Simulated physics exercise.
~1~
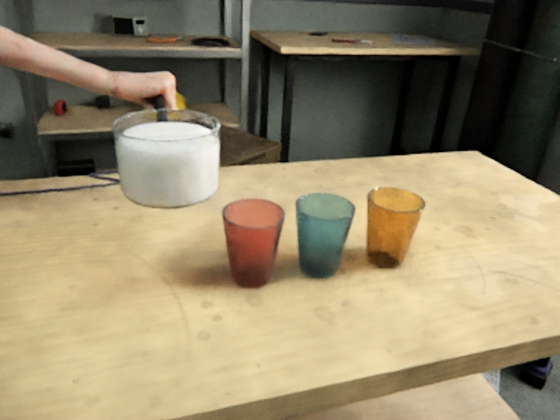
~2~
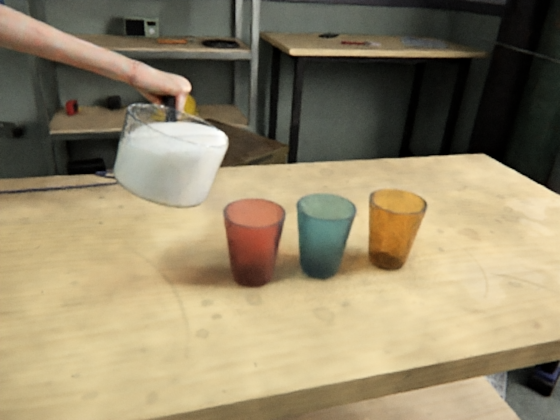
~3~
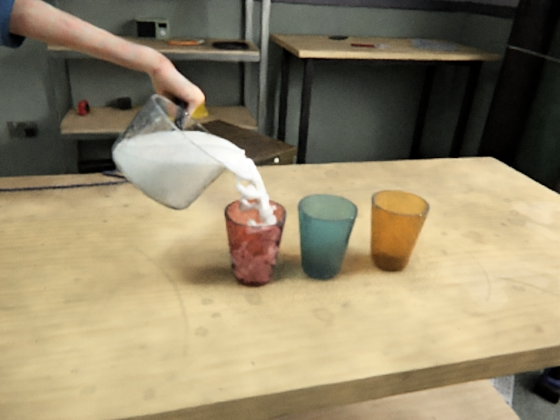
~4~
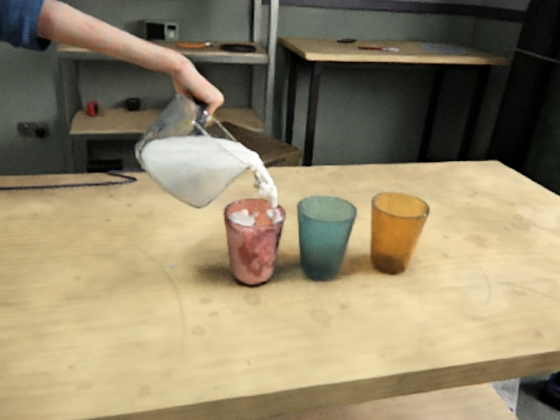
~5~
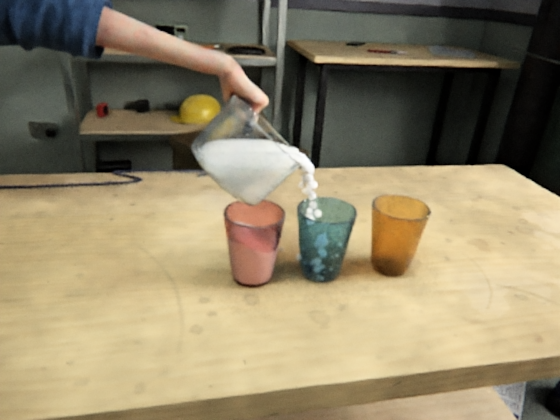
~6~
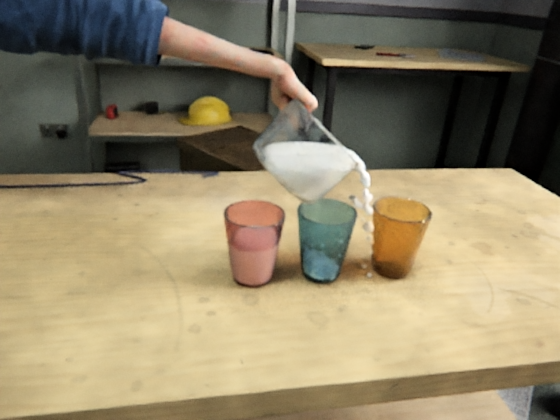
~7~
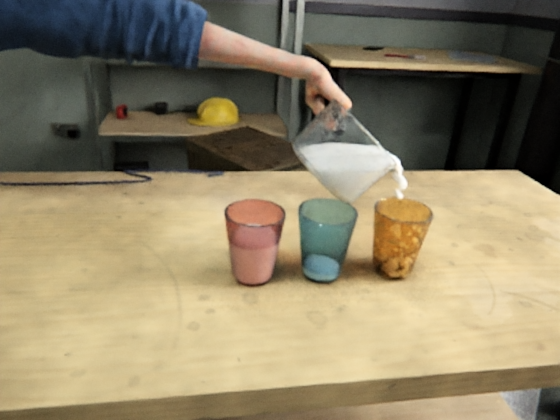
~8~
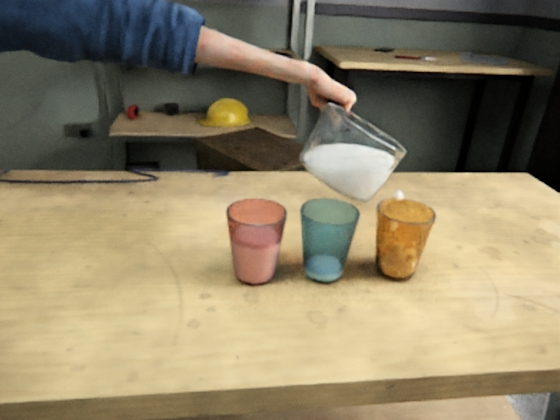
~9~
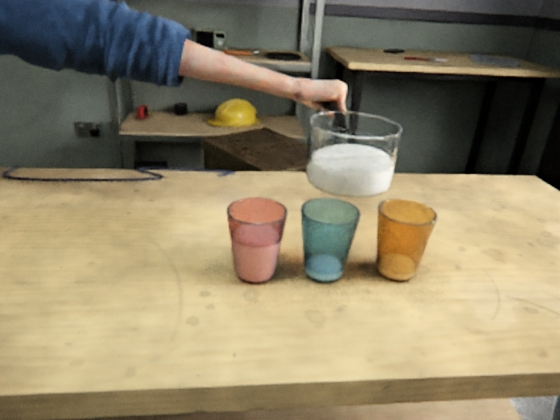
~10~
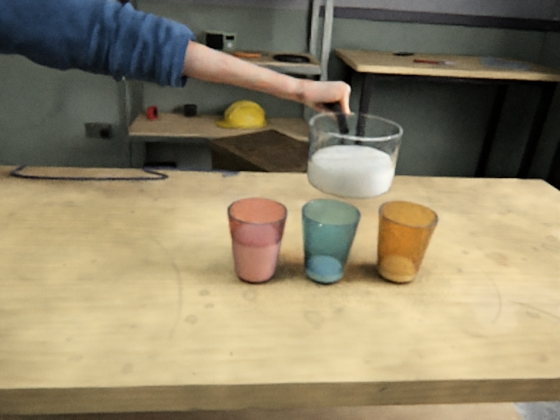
On a wooden table in a workshop, a hand tilted a clear pot of milk and poured it into red, teal and orange tumblers from left to right, then leveled the pot, leaving the red one fullest and a little in the others.
